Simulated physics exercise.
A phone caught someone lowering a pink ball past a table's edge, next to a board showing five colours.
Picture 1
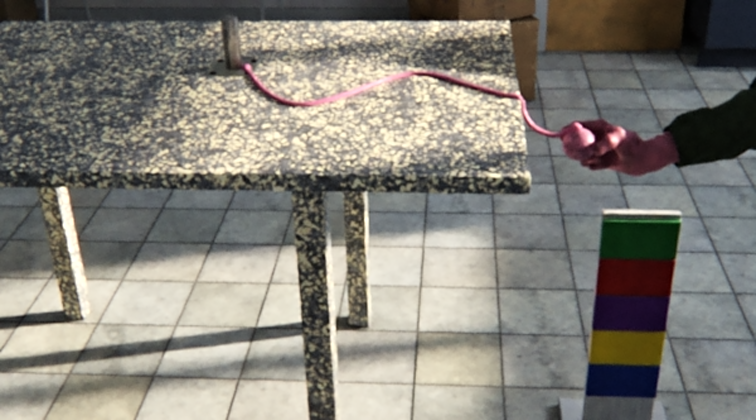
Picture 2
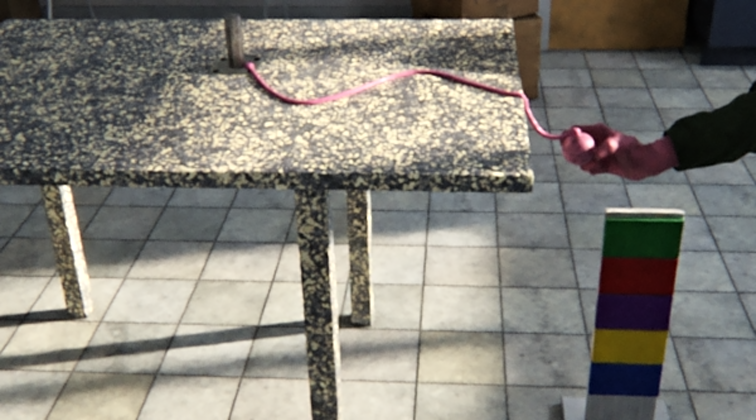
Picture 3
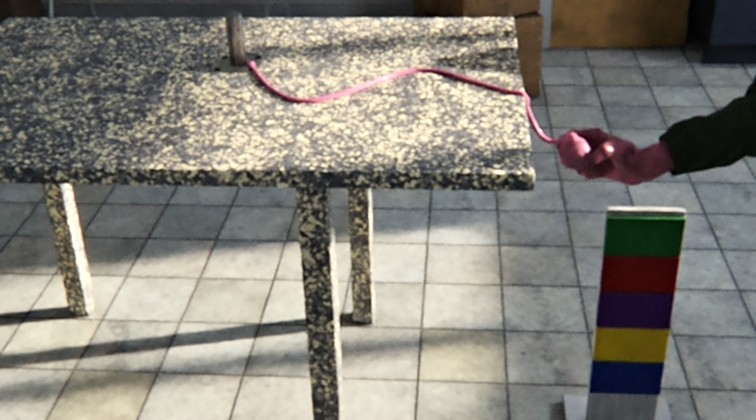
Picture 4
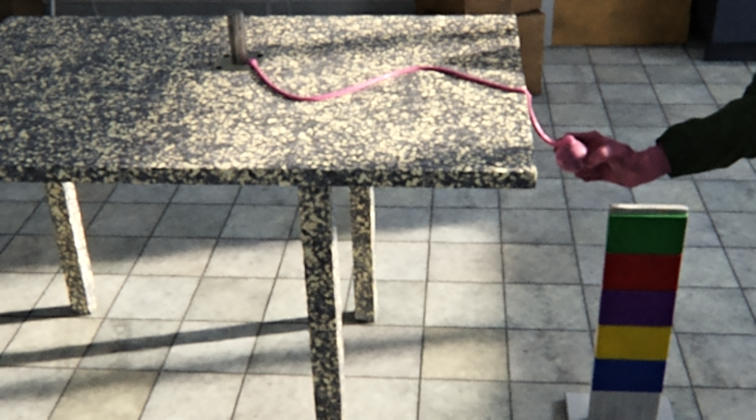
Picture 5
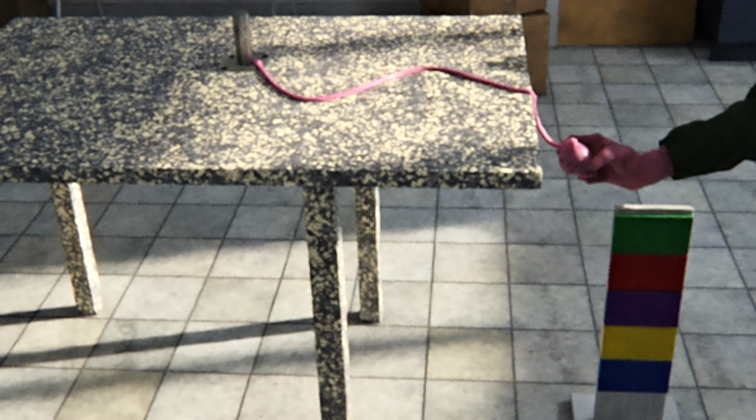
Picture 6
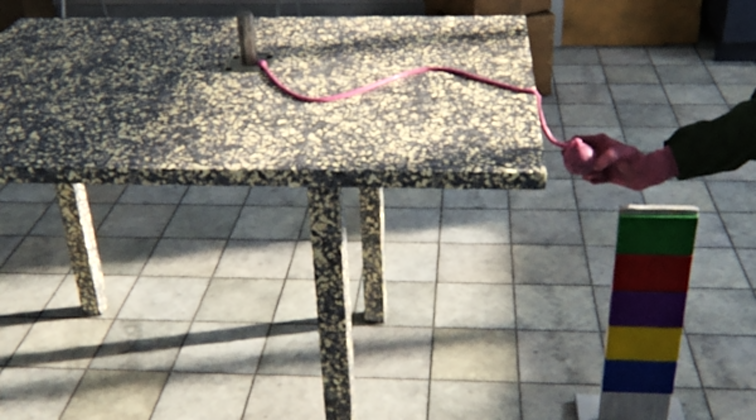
A hand in a dark sleeve held the end of a slack pink cord that lay curved across a speckled table, barely moving beside a striped, multicoloured block, while the whole view shifted slightly.
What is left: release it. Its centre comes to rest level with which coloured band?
With the red one.
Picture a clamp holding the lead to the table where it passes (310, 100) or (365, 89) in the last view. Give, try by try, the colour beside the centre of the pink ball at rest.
In order: Green; green.
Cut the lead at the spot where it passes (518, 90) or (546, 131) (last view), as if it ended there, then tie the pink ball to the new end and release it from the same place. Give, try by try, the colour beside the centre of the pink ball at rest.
Cut one gives higher than all five; cut two gives green.
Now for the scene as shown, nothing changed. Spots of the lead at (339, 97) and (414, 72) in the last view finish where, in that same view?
Roughly (398, 76) for the first and (491, 85) for the second.
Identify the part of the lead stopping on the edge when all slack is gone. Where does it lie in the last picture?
It sits at about (457, 72).
Soon after, ball near (533, 259); level with red.
Then, ball near (530, 265); level with red.
At rest, ball near (531, 266); level with red. Its middle rests at the red band.
